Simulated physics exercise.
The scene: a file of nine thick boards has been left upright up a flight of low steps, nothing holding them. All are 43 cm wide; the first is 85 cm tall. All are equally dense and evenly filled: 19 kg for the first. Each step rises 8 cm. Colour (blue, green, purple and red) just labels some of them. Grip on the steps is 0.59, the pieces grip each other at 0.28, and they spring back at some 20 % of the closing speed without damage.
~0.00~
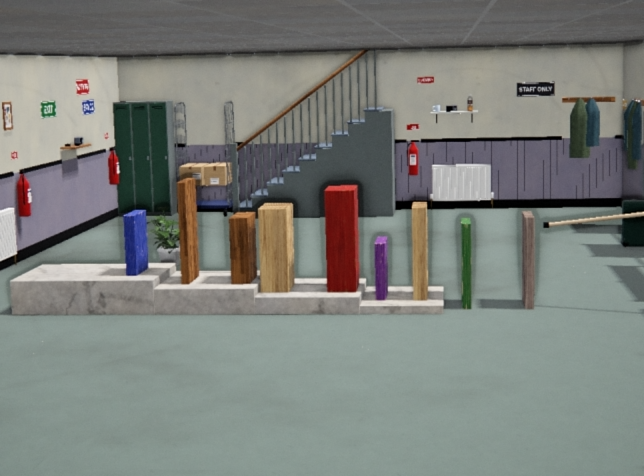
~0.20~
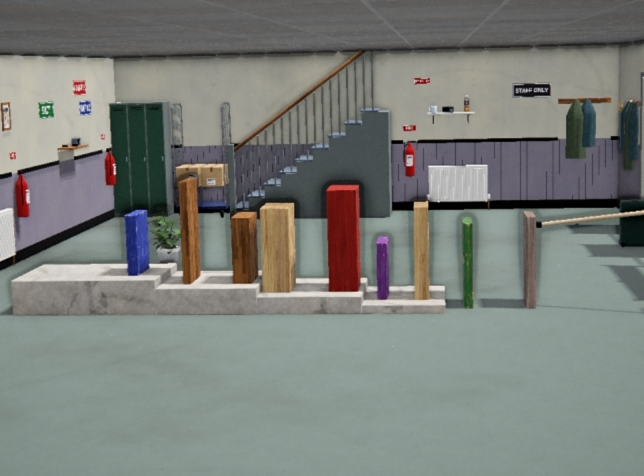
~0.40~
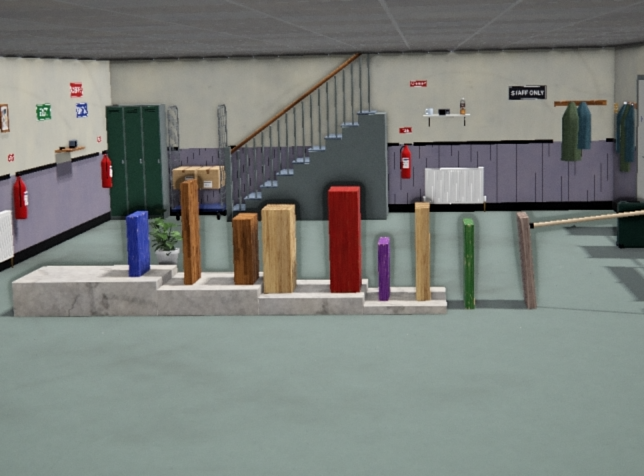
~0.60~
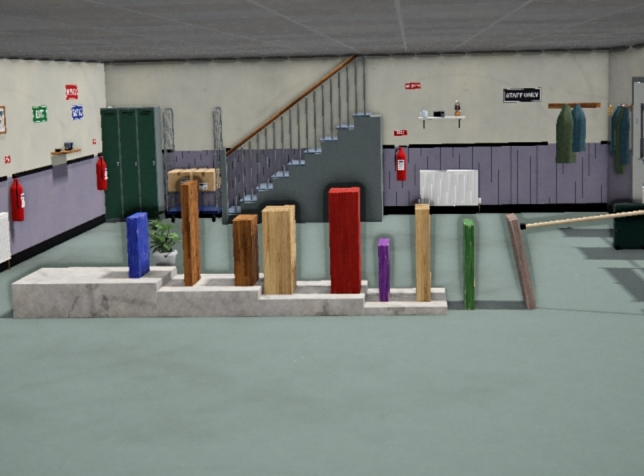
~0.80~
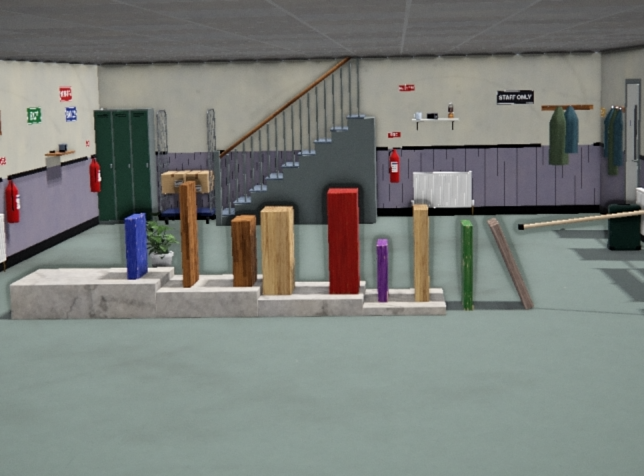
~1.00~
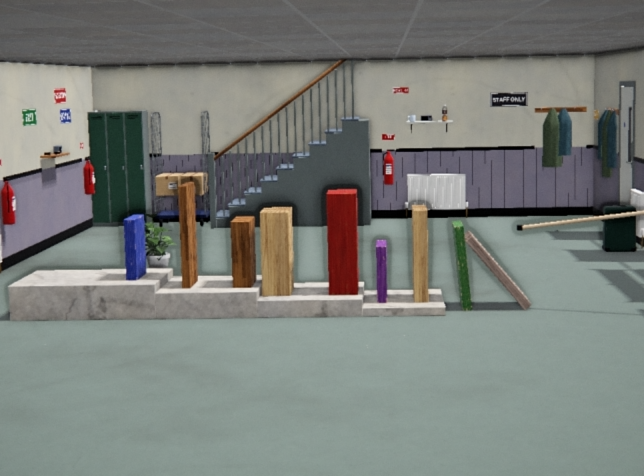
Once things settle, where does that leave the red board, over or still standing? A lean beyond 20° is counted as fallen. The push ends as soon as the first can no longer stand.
In the end the red board falls.
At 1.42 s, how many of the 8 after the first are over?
By then 2.
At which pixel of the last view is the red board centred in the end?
At about (294, 252).
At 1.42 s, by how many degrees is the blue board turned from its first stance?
Roughly 0°.
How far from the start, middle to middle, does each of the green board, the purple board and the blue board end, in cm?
About: Green 40, purple 20, blue 40.
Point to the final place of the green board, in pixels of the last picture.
Around (427, 283).
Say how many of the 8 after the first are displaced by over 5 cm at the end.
It is 8.
Around 1.42 s, 2 of the 8 other boards over; red board unmoved; green board tipped 40°.
Around 2.84 s, 4 of the 8 other boards over; red board tipped 38°; green board tipped 59°.
Around 3.52 s, 8 of the 8 other boards over; red board tipped 55°; green board tipped 61°.
Finally (4.6 s), 8 of the 8 other boards over; red board tipped 55°; blue board lying flat; green board tipped 61°. Not one is left standing. Seen by the last camera, middles, red board near (294, 252), blue board near (100, 272).
